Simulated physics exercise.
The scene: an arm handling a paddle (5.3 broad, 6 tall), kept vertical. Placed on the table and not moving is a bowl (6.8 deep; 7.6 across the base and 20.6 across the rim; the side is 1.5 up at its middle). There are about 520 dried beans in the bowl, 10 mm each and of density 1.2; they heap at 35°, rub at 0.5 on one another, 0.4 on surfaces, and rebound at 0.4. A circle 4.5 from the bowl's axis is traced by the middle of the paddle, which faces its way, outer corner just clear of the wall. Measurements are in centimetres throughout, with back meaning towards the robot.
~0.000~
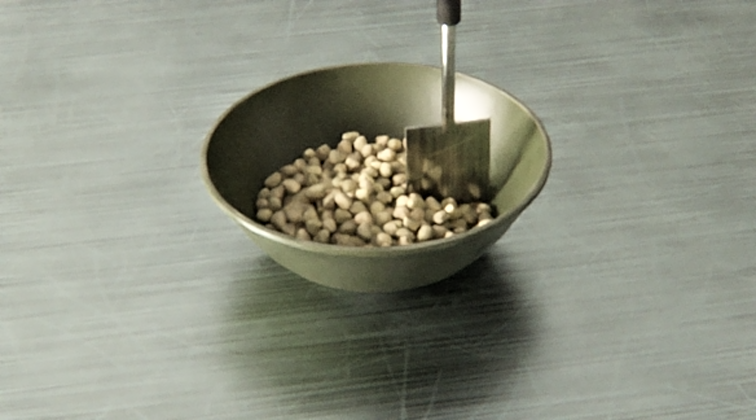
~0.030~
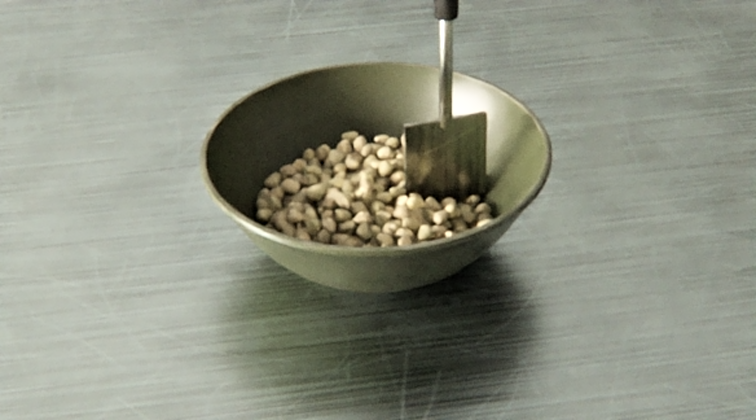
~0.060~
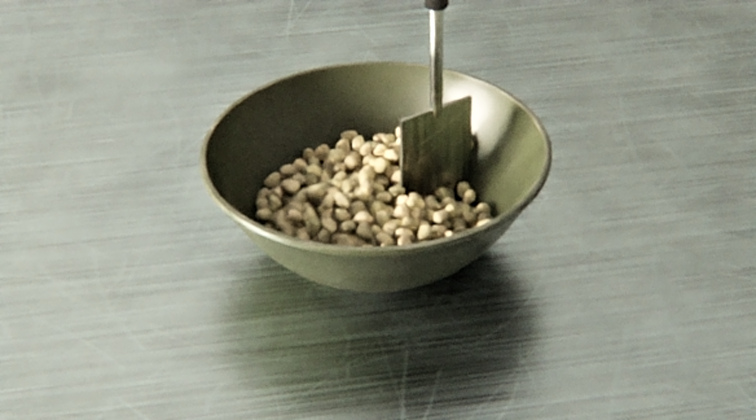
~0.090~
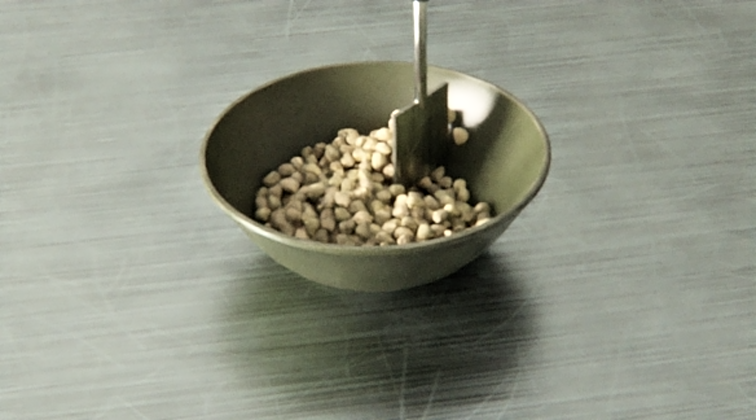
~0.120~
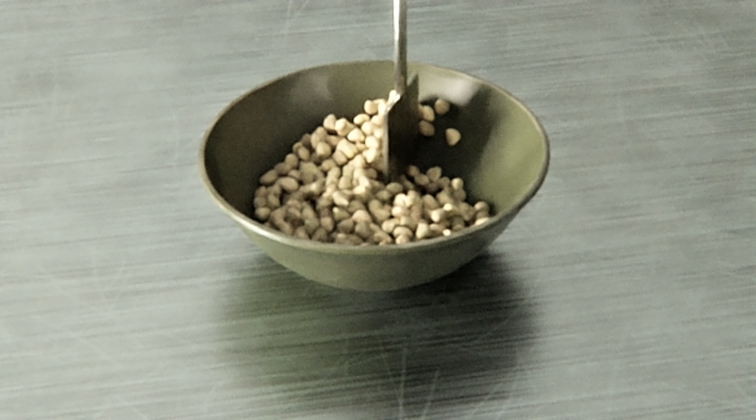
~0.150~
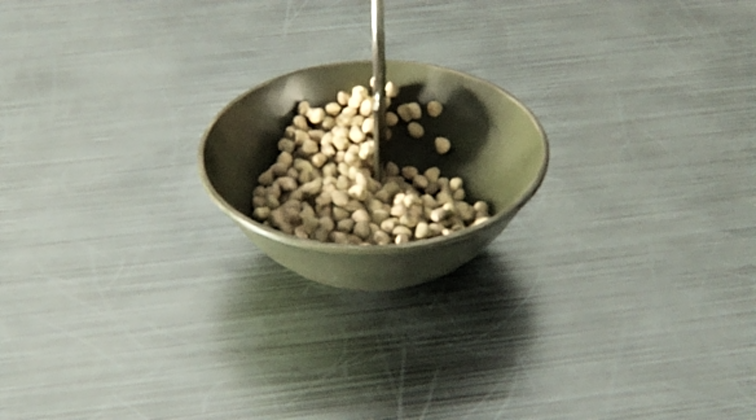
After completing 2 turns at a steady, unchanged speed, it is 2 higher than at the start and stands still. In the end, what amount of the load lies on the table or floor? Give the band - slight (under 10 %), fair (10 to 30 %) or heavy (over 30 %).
Band: Slight.
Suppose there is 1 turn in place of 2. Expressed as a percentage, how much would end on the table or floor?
Roughly 0 per cent would end up there.
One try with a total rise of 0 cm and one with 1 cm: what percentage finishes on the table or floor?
10 and 5 %.
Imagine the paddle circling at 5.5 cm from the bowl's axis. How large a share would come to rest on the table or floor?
That would come to roughly 0 percent.
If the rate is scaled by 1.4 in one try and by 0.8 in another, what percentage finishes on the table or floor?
Estimates in order: Near 15 % and near 0 %.
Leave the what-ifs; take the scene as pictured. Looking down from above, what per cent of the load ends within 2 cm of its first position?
Something close to 20 percent, I'd say.
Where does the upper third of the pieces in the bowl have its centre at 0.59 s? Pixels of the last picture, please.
Look near (475, 182) for its middle.
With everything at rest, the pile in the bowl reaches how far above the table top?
The top sits some 6.0 cm up.
By 0.59 s, 328° round, highest piece 9 above the table; 505 in the bowl, 9 on the table or floor, 5 in flight or on the tool.
By 1.03 s, 222° round, highest piece 7 above the table; 501 in the bowl, 18 on the table or floor.
By 1.45 s, 0° round, highest piece 6 above the table; 501 in the bowl, 18 on the table or floor.
By 2.15 s, 0° round, highest piece 6 above the table; 501 in the bowl, 18 on the table or floor.
Final count, 501 in the bowl, 18 on the table or floor. That is 3 % on the table or floor.
